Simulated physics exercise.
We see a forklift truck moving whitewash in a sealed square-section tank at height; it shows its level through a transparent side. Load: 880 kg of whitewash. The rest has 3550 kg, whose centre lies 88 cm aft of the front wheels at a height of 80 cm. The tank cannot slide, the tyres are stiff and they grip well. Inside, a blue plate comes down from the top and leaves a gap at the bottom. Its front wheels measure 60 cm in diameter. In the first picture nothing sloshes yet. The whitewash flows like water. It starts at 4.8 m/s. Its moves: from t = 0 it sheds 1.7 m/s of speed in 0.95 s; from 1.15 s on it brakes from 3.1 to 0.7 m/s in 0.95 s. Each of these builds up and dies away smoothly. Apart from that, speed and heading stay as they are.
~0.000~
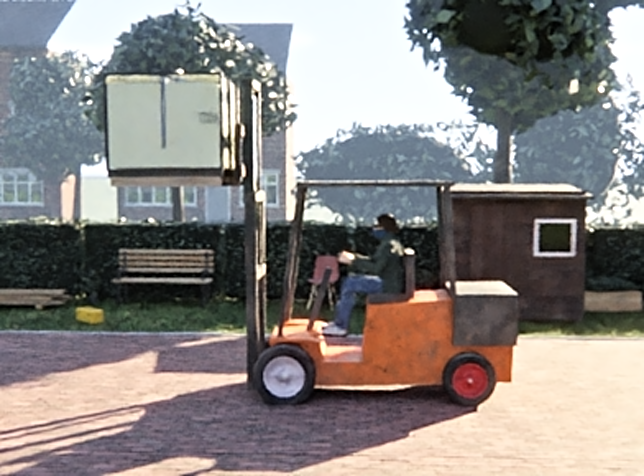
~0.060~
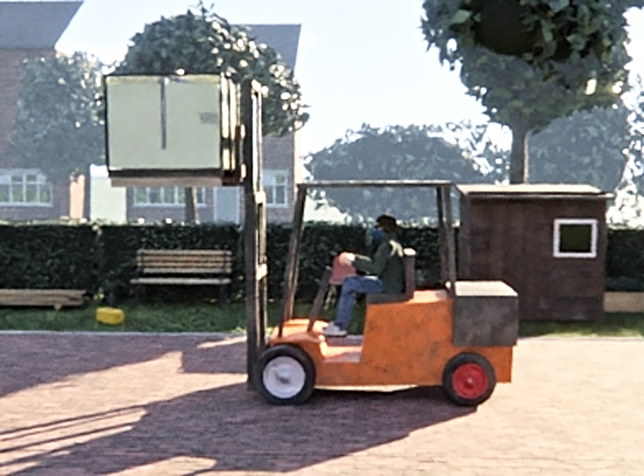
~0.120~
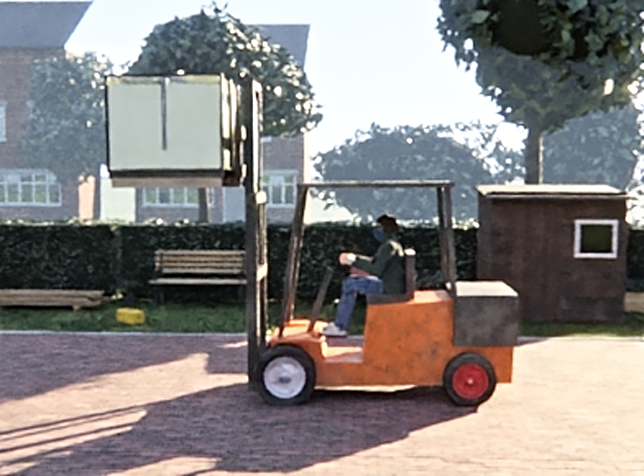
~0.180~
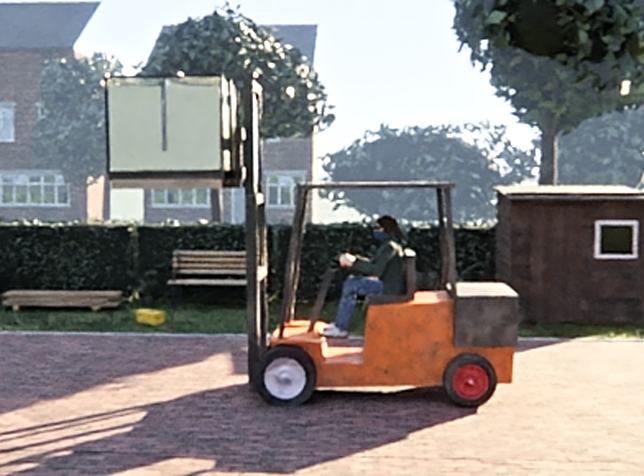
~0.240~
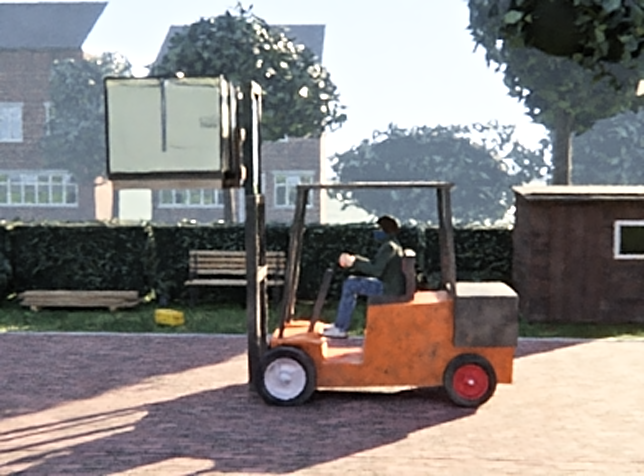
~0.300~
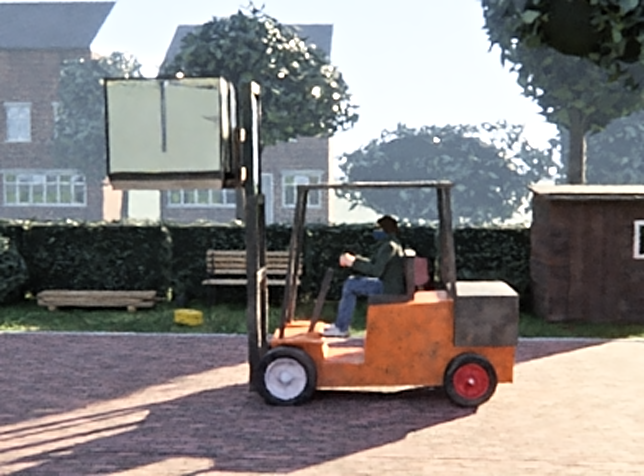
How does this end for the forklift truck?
The forklift truck lifts briefly and recovers.
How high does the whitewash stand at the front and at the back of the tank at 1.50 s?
About 82 cm in front and 72 cm behind.
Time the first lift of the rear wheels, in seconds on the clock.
At about 1.65 s.
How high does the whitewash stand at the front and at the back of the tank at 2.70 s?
About 70 cm in front and 82 cm behind.
By 1.50 s the lean is 1° nose down, wheels down; the liquid stands 72 cm at the back and 81 cm at the front.
By 1.65 s the lean is 1° nose down, the rear 2 cm in the air; the liquid stands 68 cm at the back and 81 cm at the front.
By 2.00 s the lean is 2° nose down, the rear 5 cm in the air; the liquid stands 68 cm at the back and 81 cm at the front.
By 2.70 s the lean is 1° nose down, wheels down; the liquid stands 82 cm at the back and 69 cm at the front.
By 5.09 s all wheels are down again; the highest lift was 5 cm and the largest lean 2°.
